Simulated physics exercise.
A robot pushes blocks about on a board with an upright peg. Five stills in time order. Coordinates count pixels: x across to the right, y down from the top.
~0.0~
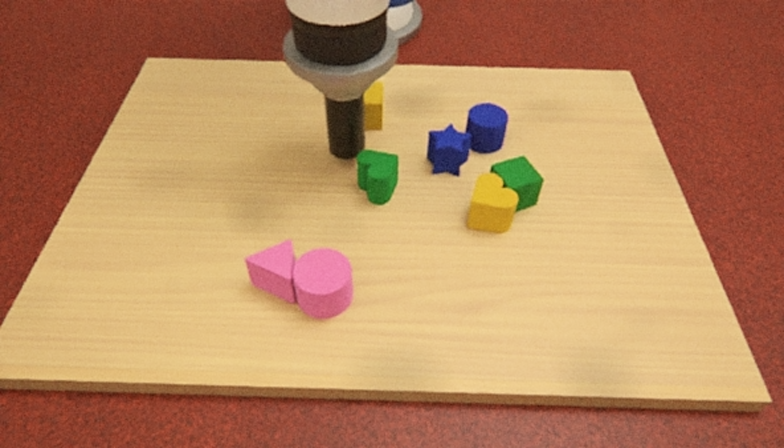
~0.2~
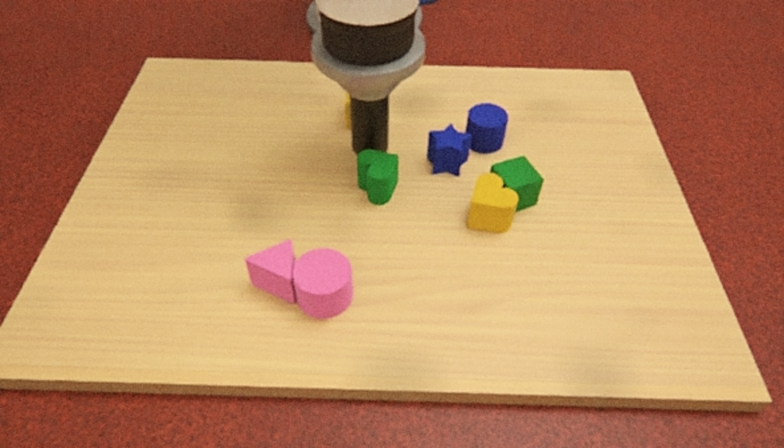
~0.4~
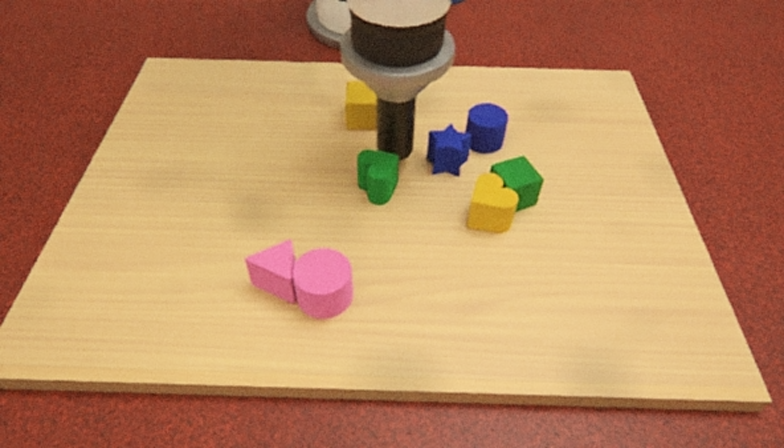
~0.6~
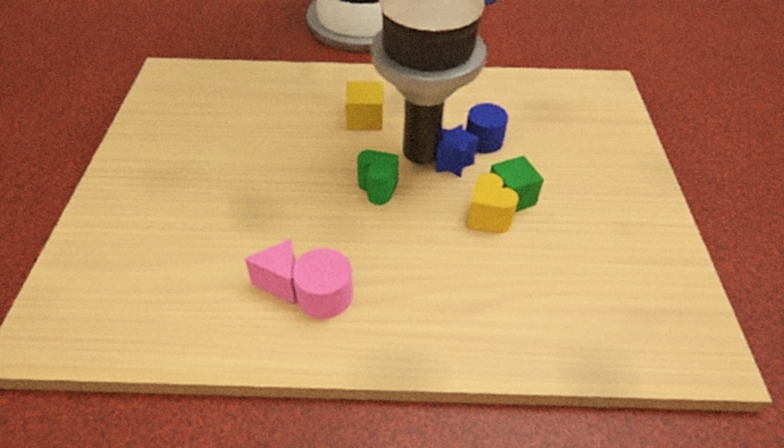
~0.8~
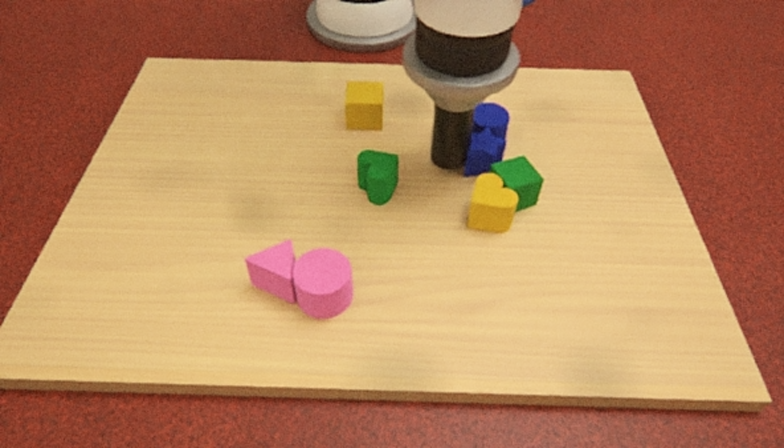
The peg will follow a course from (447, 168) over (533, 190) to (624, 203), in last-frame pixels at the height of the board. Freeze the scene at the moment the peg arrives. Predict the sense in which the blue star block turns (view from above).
My answer: Anticlockwise.
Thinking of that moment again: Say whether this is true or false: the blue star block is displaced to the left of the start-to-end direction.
Answer: True.
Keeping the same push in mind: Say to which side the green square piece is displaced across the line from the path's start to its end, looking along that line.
The right-hand side.
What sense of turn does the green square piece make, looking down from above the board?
It ends up turned clockwise.
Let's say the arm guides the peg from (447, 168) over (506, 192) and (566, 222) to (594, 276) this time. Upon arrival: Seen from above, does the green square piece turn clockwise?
I expect not.
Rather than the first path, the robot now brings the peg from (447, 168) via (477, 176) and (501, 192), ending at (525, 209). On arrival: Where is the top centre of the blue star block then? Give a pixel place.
It comes to (523, 145).
The first path, step by step. One third of the way, peg (507, 176); blue star block (529, 140), turned 50° anticlockwise; green square piece (537, 182).
Two thirds of the way, peg (566, 186); blue star block (538, 140), turned 90° anticlockwise; green square piece (558, 196), turned 30° clockwise.
At the end, peg (629, 194); blue star block (538, 140), turned 90° anticlockwise; yellow heart-shaped block still; green square piece (558, 196), turned 30° clockwise.
